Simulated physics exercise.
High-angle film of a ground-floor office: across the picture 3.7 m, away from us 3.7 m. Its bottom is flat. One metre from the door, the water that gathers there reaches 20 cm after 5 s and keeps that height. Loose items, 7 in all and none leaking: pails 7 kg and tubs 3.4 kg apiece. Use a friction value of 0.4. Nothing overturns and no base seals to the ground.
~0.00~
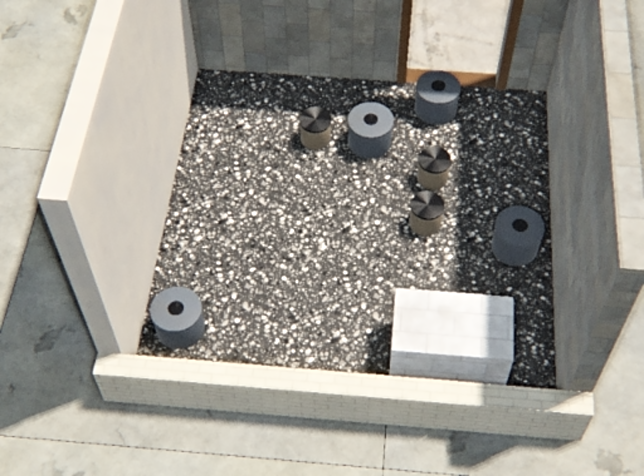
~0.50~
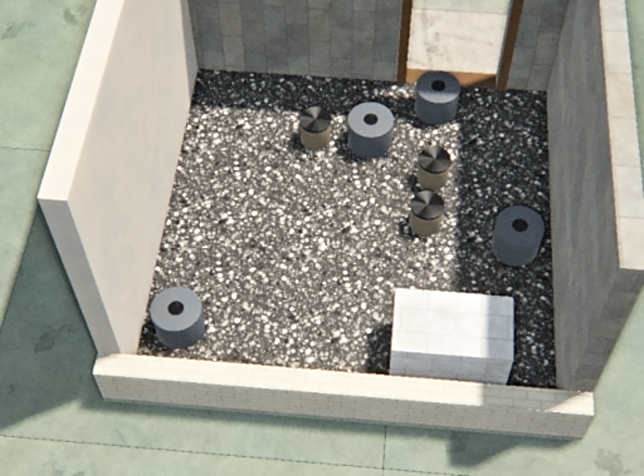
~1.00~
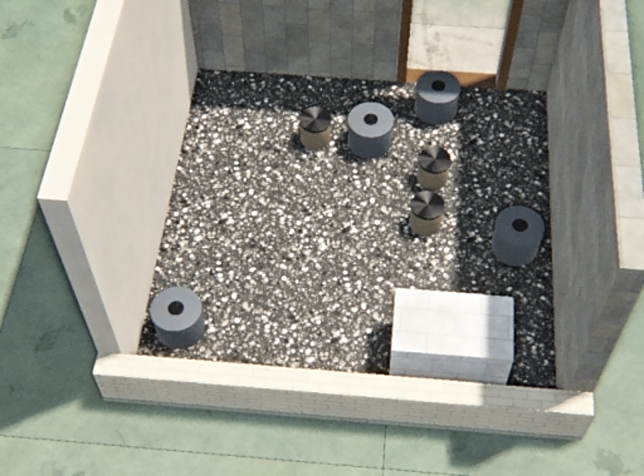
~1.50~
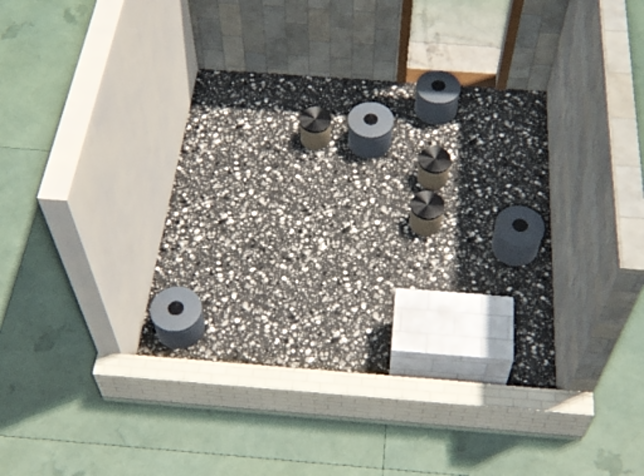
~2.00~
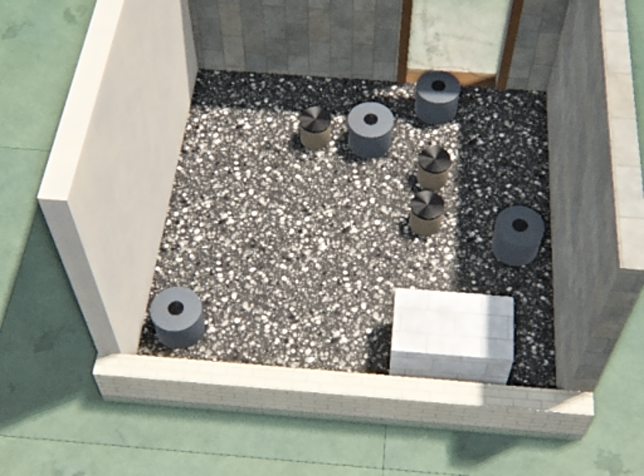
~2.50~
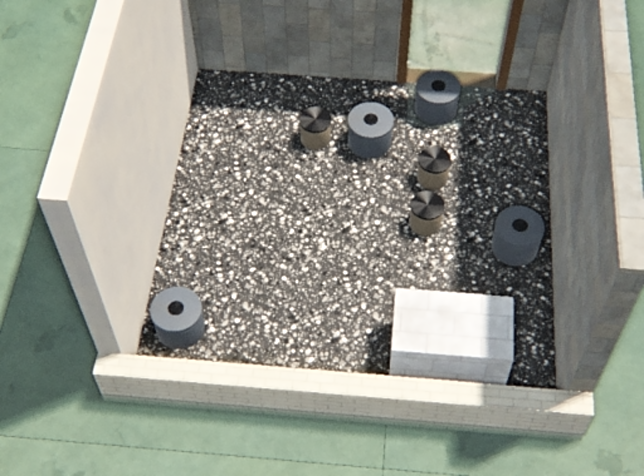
The ground outside a gravel-floored room turns from grey to green while the containers inside stay still.
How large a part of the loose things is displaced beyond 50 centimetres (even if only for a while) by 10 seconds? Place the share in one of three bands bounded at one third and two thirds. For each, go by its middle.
It goes in the band one third to two thirds.
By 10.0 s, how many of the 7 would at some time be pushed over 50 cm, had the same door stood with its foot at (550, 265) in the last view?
That gives 5 of them.
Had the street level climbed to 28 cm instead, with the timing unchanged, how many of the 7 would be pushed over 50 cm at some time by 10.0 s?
Result: 5.
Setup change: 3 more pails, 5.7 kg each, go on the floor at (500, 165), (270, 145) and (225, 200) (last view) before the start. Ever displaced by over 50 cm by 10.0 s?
So the first ends up past the threshold, the second below the threshold, the third below the threshold.
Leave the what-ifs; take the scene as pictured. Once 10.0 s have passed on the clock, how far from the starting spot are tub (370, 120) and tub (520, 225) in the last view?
Shifts: 150 cm / 140 cm.
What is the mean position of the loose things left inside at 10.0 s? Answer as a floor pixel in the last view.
I'd put it around (339, 253).
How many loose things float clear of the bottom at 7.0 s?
At that time the total is 1.
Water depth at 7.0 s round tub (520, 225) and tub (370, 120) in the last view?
About 9 and 2 cm.
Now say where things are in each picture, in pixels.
The first frame shows a tub at (438, 86), on the bottom; a pail at (315, 119), on the bottom; 0.0 m2 under water; 0 of 7 have shifted.
The second frame shows a tub at (438, 86), on the bottom; a pail at (315, 119), on the bottom; 0.0 m2 under water; 0 of 7 have shifted.
The third frame shows a tub at (438, 86), on the bottom; a pail at (315, 119), on the bottom; water covers 0.0 m2; 0 of 7 have shifted.
The fourth frame shows a tub at (438, 86) rests on the ground; a pail at (315, 119), on the bottom; water covers 0.0 m2; 0 of 7 have shifted.
The fifth frame shows a tub at (438, 86), on the bottom; a pail at (315, 119) rests on the ground; water covers 0.0 m2; 0 of 7 have shifted.
The sixth frame shows a tub at (438, 86) rests on the ground; a pail at (315, 119), on the bottom; 0.1 m2 under water; 0 of 7 have shifted.
After 3.5 s 1 of 7 are over 50 cm from their spots; 0 afloat.
After 4.5 s 1 of 7 are over 50 cm from their spots; 0 afloat.
After 7.0 s 3 of 7 are over 50 cm from their spots; 1 afloat.
After 10.0 s 3 of 7 are over 50 cm from their spots, and 3 have been at some point; 4 afloat.
